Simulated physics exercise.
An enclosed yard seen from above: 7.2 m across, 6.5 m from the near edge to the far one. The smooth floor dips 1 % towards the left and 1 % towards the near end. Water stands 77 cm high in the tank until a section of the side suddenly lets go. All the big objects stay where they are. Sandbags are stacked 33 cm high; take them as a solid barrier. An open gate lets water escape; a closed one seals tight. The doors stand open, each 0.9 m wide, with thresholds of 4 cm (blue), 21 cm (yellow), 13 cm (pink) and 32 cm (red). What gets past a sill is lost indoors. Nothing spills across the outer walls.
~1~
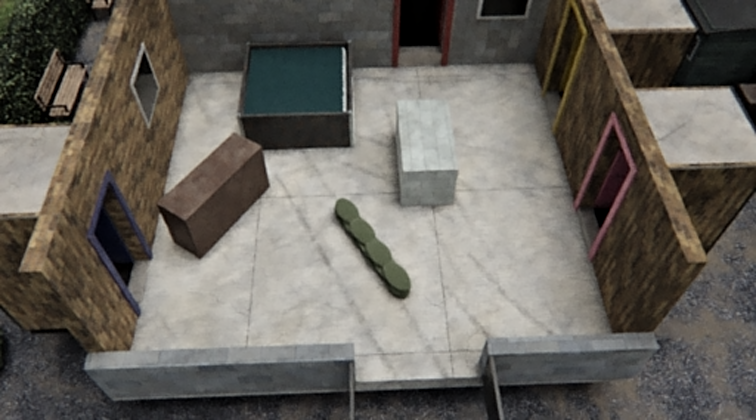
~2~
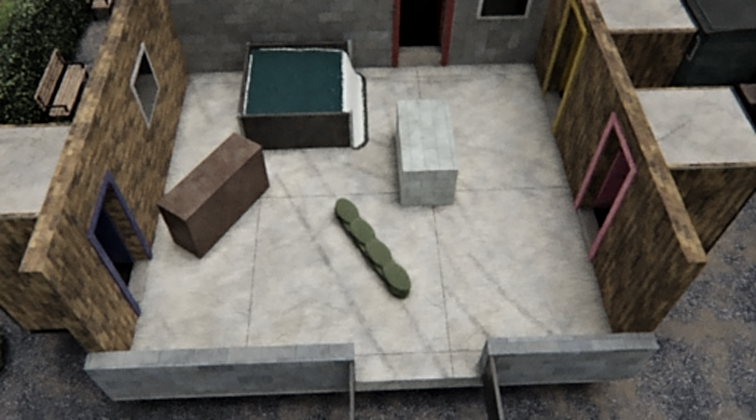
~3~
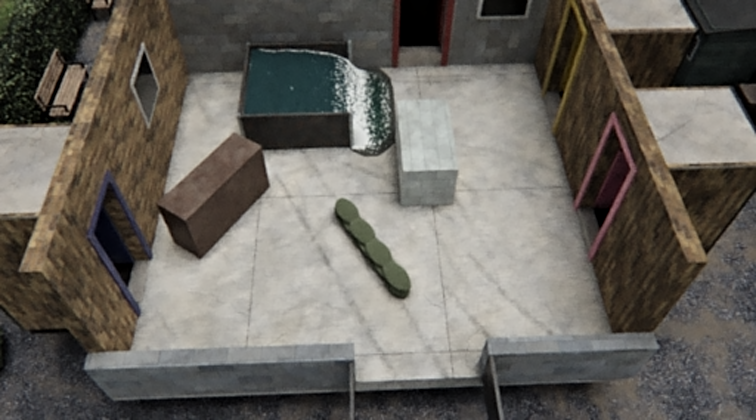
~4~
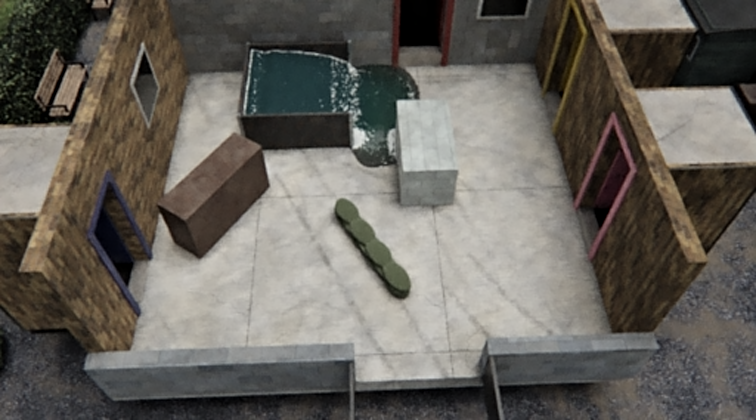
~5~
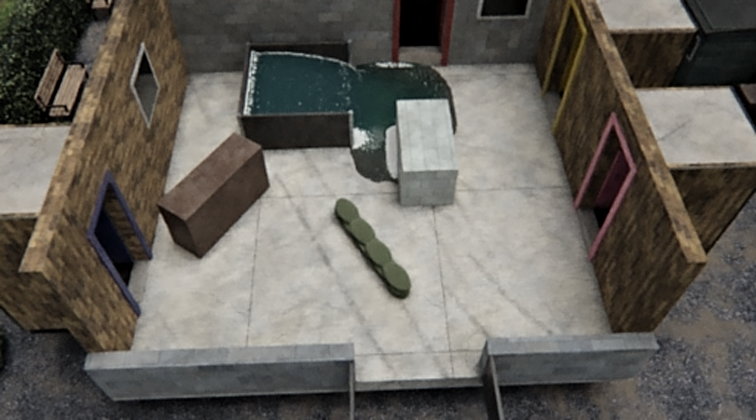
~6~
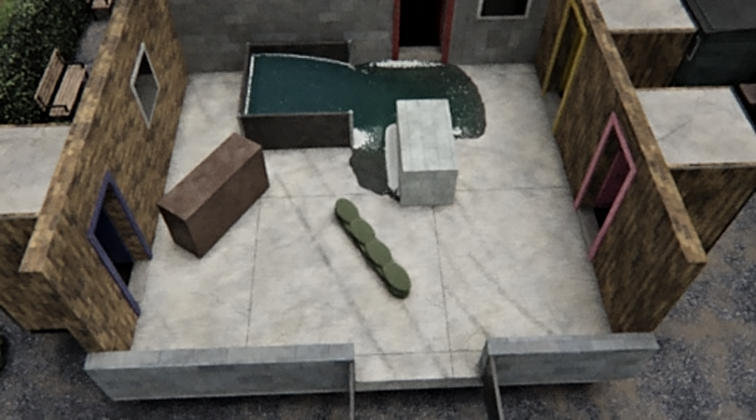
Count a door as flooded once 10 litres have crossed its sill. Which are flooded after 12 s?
The water let in: At the blue door it passes the limit; at the yellow door it goes over the limit; at the pink door it stays under the limit; at the red door it does not reach the limit.
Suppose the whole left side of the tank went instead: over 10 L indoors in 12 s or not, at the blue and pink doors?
Then: Blue above, pink not over.
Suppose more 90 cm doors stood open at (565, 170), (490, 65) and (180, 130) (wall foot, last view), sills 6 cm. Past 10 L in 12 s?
In that order: Past it, above, not over.
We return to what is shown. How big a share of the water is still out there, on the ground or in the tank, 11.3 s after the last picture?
Roughly 72 in a hundred.
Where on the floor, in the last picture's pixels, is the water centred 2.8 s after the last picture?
At about (442, 135).
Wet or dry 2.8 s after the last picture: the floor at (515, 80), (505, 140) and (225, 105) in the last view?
In turn: Flooded, under water, not reached.
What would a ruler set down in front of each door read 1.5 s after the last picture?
In cm: Blue 0, yellow 39, pink 2, red 18.
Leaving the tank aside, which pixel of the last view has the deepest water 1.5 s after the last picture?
Near (530, 69).
Then, 0.7 s after the last picture water covers 25 % of the floor and is deepest (42 cm) near (532, 74); blue door not reached, yellow door 37 cm at the sill, 15 L in, pink door not reached, red door 19 cm at the sill, 0 L in.
Then, 1.5 s after the last picture water covers 35 % of the floor and is deepest (48 cm) near (530, 69); blue door not reached, yellow door 39 cm at the sill, 82 L in, pink door 2 cm at the sill, 0 L in, red door 18 cm at the sill, 0 L in.
Then, 2.8 s after the last picture water covers 55 % of the floor and is deepest (26 cm) near (455, 89); blue door not reached, yellow door 25 cm at the sill, 146 L in, pink door 8 cm at the sill, 0 L in, red door 13 cm at the sill, 0 L in.
Then, 6.3 s after the last picture water covers 75 % of the floor and is deepest (17 cm) near (562, 357); blue door 1 cm at the sill, 0 L in, yellow door 5 cm at the sill, 151 L in, pink door 4 cm at the sill, 0 L in, red door 7 cm at the sill, 0 L in.
Then, 11.3 s after the last picture water covers 80 % of the floor and is deepest (10 cm) near (127, 375); blue door 9 cm at the sill, 32 L in, yellow door 1 cm at the sill, 151 L in, pink door 5 cm at the sill, 0 L in, red door 3 cm at the sill, 0 L in.
